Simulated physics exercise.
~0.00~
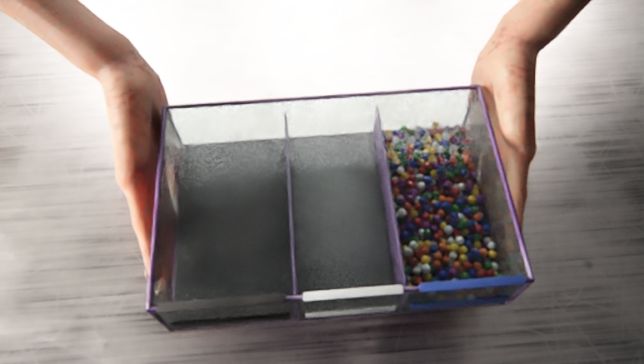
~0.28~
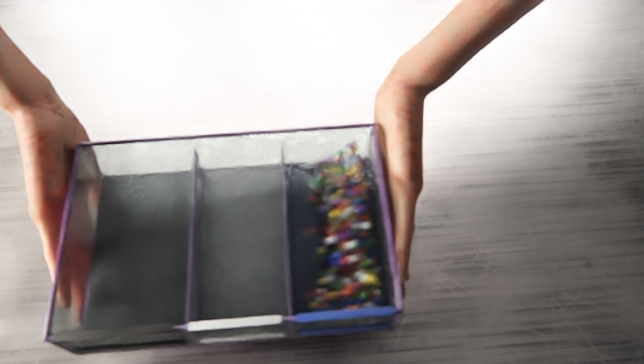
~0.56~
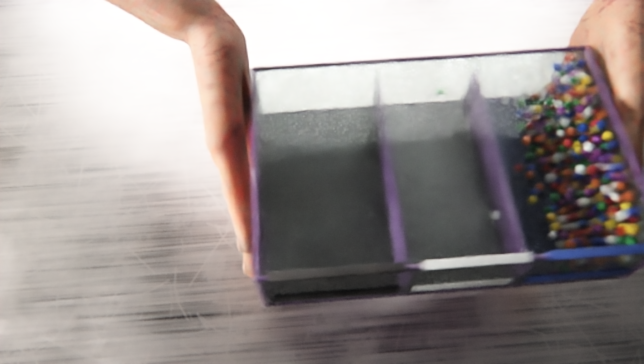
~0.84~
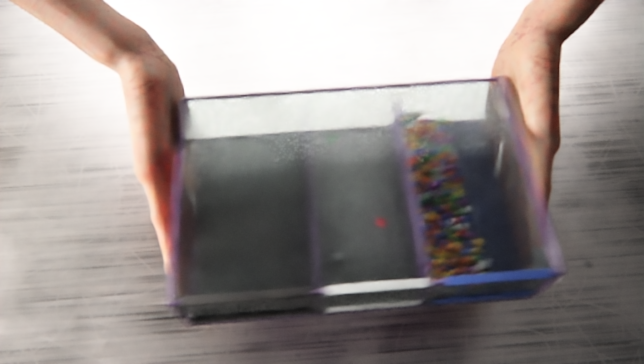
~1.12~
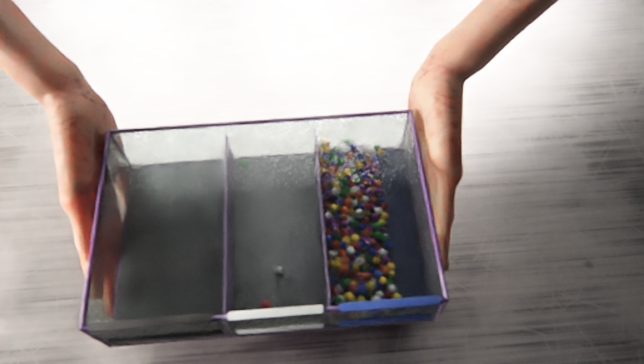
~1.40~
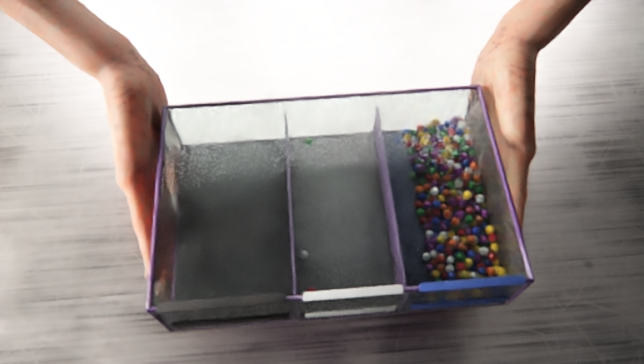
Above a streaked grey surface, hands shake a divided box sideways, beads staying mostly right.
